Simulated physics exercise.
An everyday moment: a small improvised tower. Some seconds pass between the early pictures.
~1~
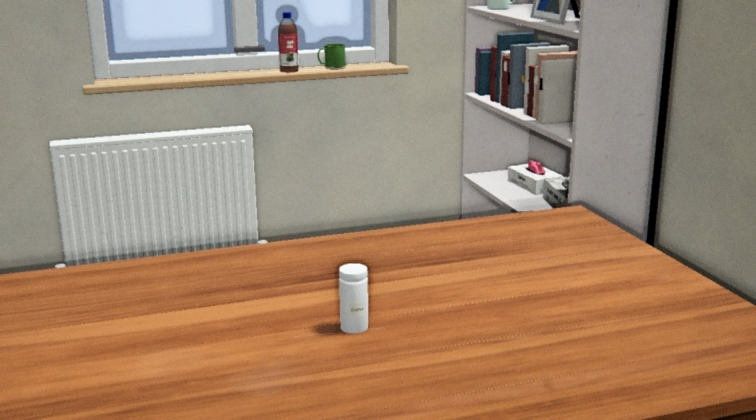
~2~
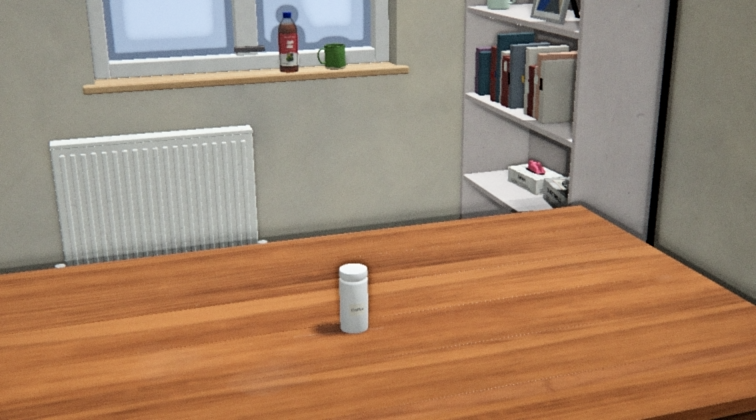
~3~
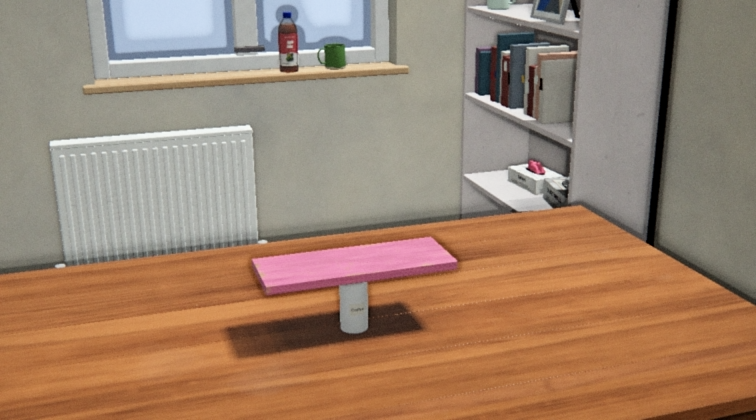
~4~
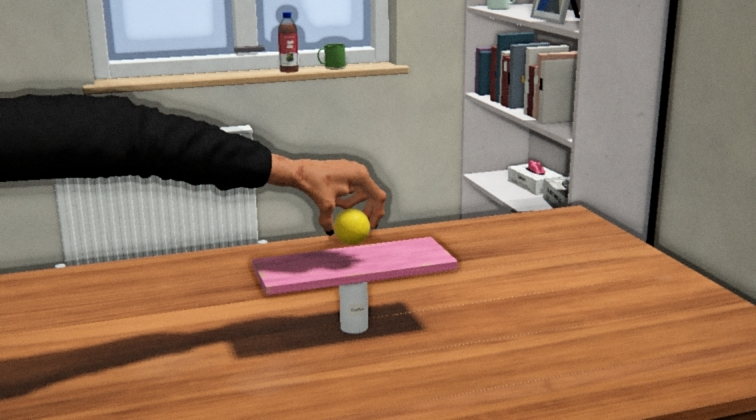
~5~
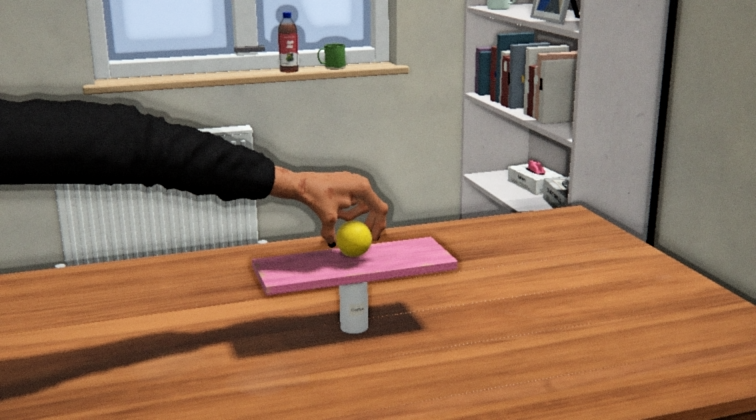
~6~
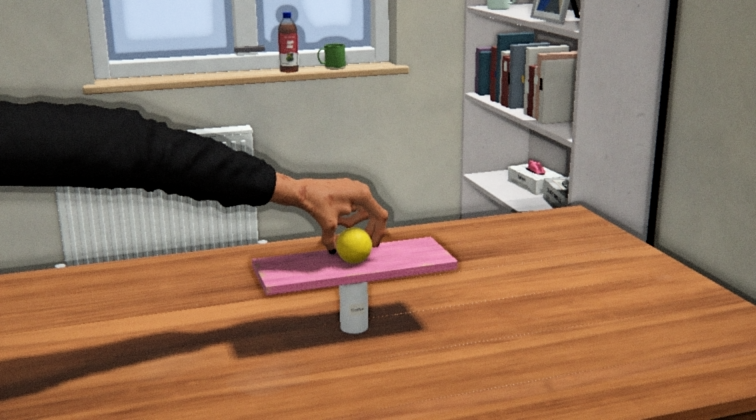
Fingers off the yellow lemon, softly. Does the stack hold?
Outcome: The stack keeps its balance.
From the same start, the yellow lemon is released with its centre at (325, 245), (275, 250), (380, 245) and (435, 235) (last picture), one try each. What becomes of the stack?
In the first case it keeps its balance; in the second case it comes apart; in the third case it stays up; in the fourth case it loses its balance.
Then, 0.80 s after the last picture, nothing has stirred.
Then, 1.80 s after the last picture, yellow lemon resting near (354, 246).
At rest, all 3 in place. Seen from the same camera at the end, yellow lemon near (354, 247). The stack holds.
